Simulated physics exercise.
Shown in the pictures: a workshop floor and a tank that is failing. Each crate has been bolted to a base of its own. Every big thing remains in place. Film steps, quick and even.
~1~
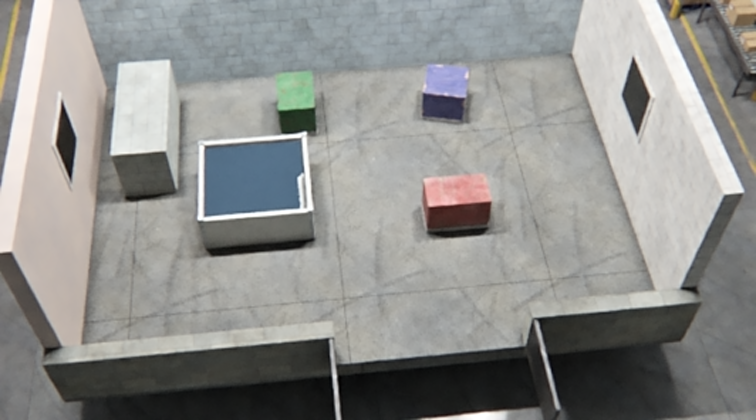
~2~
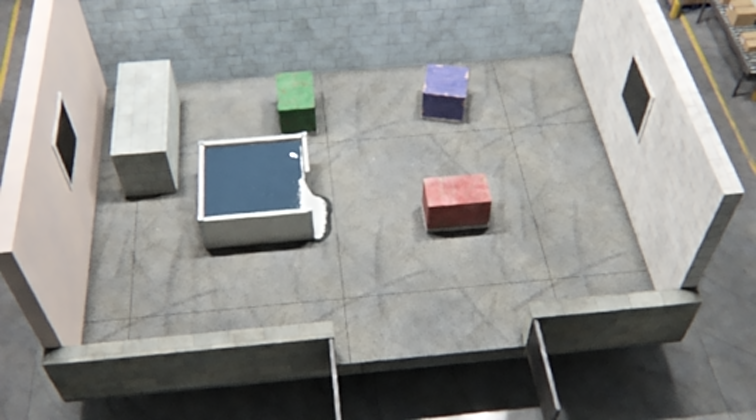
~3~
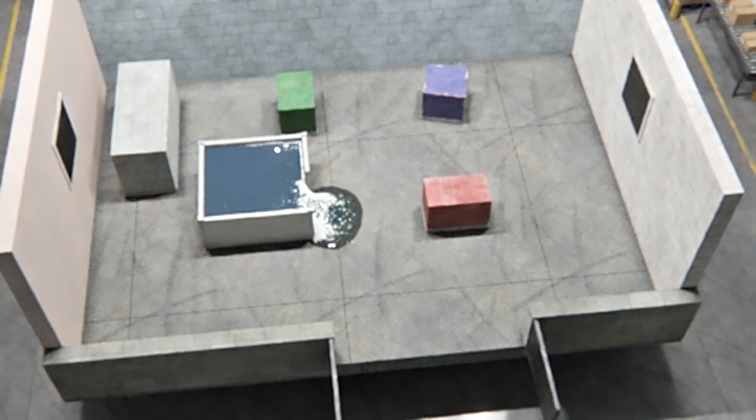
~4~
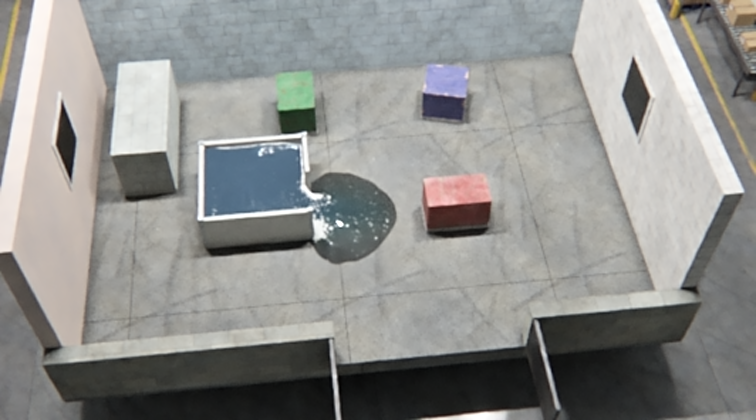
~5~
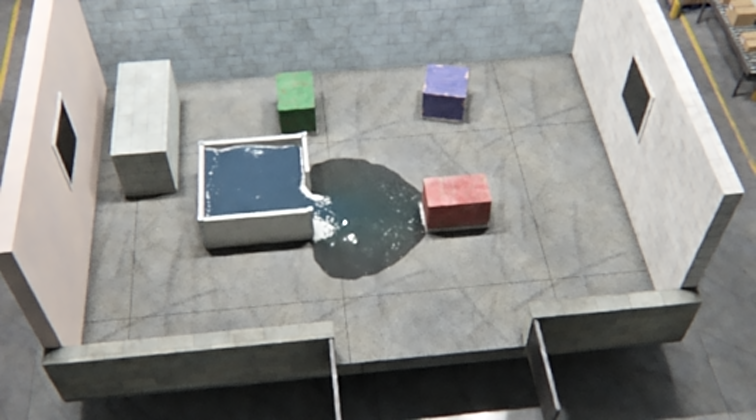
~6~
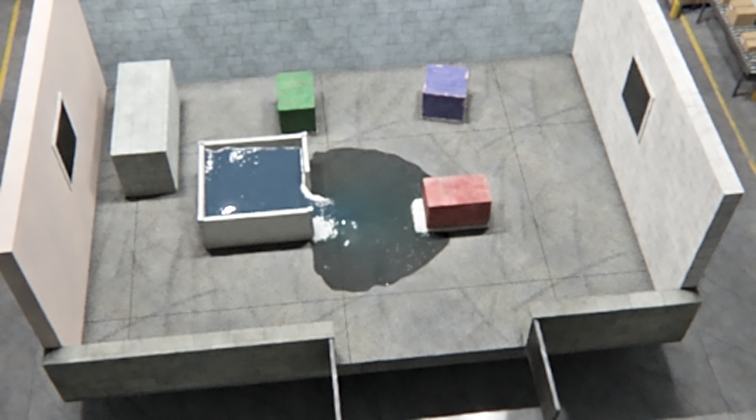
Water poured out through a gap in the right side of a square tank and spread across the gray floor in a widening dark puddle, reaching the red block, which stayed where it was.
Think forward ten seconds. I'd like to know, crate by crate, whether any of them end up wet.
One by one: The red crate is left wet. The blue crate is left wet. The green crate is left dry.
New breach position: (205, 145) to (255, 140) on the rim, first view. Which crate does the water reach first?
The green one comes first.
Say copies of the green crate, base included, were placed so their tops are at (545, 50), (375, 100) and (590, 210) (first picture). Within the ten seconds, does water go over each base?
Gets flooded, stays clear, stays clear.
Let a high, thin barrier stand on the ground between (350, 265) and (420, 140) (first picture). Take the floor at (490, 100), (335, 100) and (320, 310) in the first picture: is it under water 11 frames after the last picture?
First unwetted, then inundated, then inundated.
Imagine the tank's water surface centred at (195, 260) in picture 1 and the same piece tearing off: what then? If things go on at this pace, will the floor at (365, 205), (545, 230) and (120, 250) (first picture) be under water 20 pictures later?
First drenched; next drenched; last unwetted.
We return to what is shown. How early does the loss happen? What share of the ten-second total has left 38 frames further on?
Near 75 %.
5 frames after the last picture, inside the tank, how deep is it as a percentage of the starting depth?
I'd say some 66 %.
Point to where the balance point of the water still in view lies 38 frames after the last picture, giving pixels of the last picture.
Near (435, 183).
A moment on, water covers 20 % of the floor; the red crate water round its plinth, the blue crate water round its plinth, the green crate water round its plinth.
Next, water covers 35 % of the floor; the red crate water round its plinth, the blue crate water round its plinth, the green crate water round its plinth.
Then, water covers 40 % of the floor; the red crate water round its plinth, the blue crate water round its plinth, the green crate water round its plinth.
Later, water covers 50 % of the floor; the red crate water round its plinth, the blue crate water round its plinth, the green crate water round its plinth.
In the end, water covers 60 % of the floor; the red crate was topped, the blue crate was topped, the green crate stayed above the water.
